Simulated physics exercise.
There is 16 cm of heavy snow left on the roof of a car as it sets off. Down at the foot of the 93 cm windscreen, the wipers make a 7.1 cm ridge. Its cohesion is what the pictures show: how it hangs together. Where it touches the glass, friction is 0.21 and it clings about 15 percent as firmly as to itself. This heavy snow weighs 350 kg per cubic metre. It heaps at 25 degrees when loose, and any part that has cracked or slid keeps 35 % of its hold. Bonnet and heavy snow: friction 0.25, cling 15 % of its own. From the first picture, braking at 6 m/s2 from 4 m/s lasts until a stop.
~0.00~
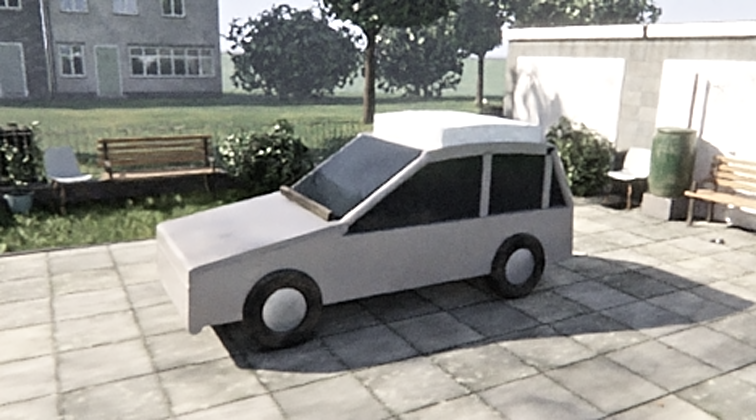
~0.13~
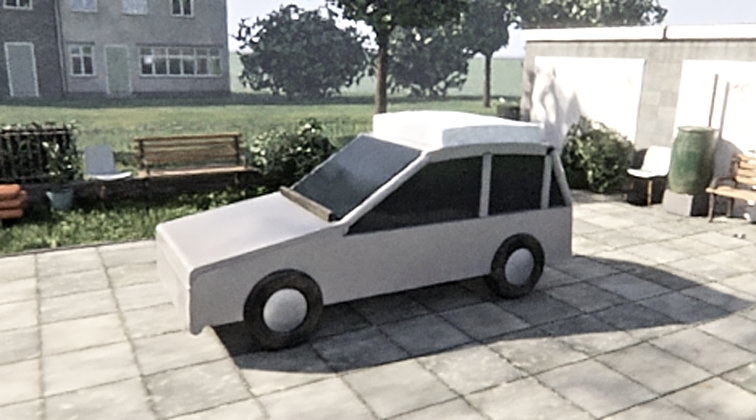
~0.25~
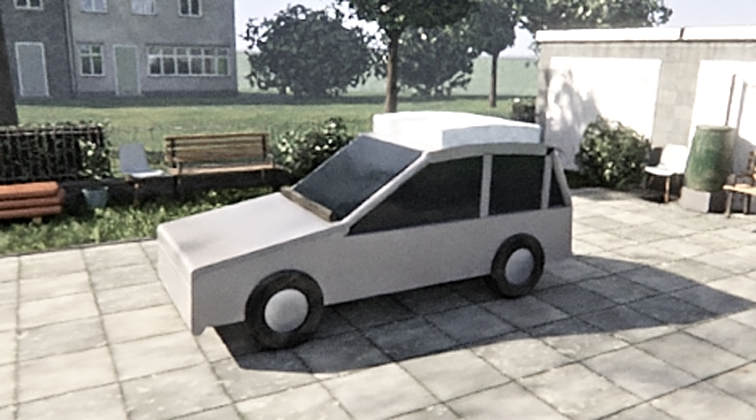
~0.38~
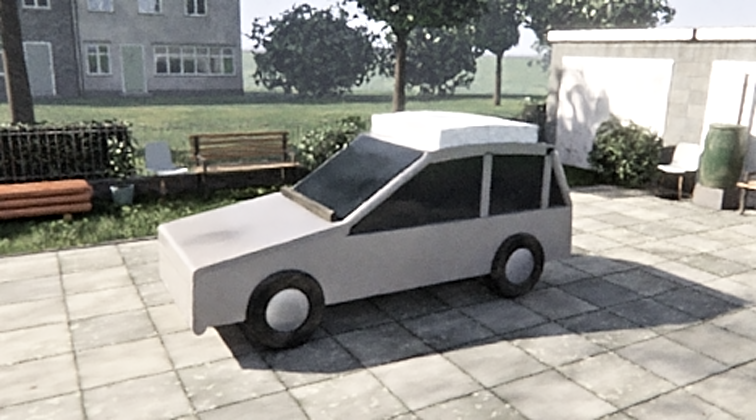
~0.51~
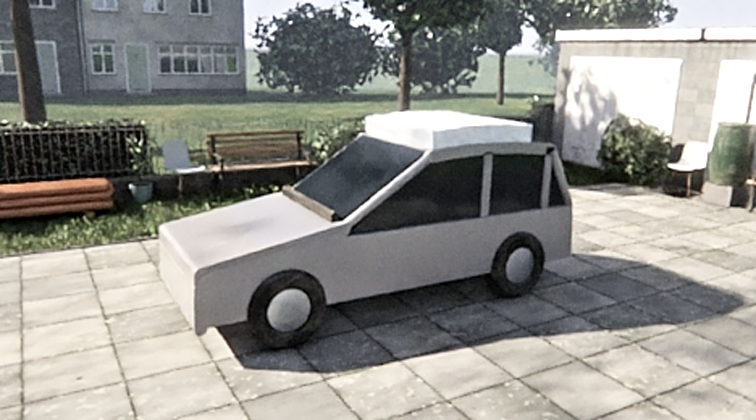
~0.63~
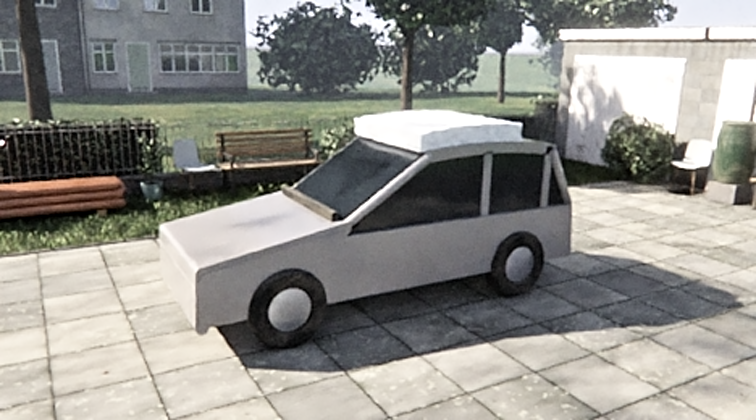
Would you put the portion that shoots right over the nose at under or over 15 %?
My call: Under.
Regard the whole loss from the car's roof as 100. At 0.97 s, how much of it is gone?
Some 50 in a hundred.
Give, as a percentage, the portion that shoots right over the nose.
Roughly 7 per cent.
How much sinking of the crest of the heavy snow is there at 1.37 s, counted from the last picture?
By my estimate, near 5 cm.
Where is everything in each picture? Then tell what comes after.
Leading edge of the heavy snow at (441, 142), in the first picture.
Leading edge of the heavy snow at (441, 139), in the second picture.
Leading edge of the heavy snow at (442, 129), its middle shifted 5 mm, in the third picture.
Leading edge of the heavy snow at (439, 133), its middle shifted 3.5 cm, in the fourth picture.
Leading edge of the heavy snow at (433, 132), its middle shifted 10 cm, in the fifth picture.
Leading edge of the heavy snow at (420, 137), its middle shifted 22 cm, 7 % of it past the top of the windscreen, in one piece, in the sixth picture.
After 0.97 s, 48 % of the snow is on the roof, 52 % on the glass, none on the bonnet and none has gone off the nose.
After 1.37 s, 15 % of the snow is on the roof, 60 % on the glass, 26 % on the bonnet and none has gone off the nose.
After 1.77 s, 1 % of the snow is on the roof, 63 % on the glass, 36 % on the bonnet and none has gone off the nose.
After 2.17 s, none of the snow is on the roof, 62 % on the glass, 34 % on the bonnet and 4 % has gone off the nose.
After 2.60 s, at the end, none of the snow is on the roof, 62 % on the glass, 31 % on the bonnet and 7 % has gone off the nose.
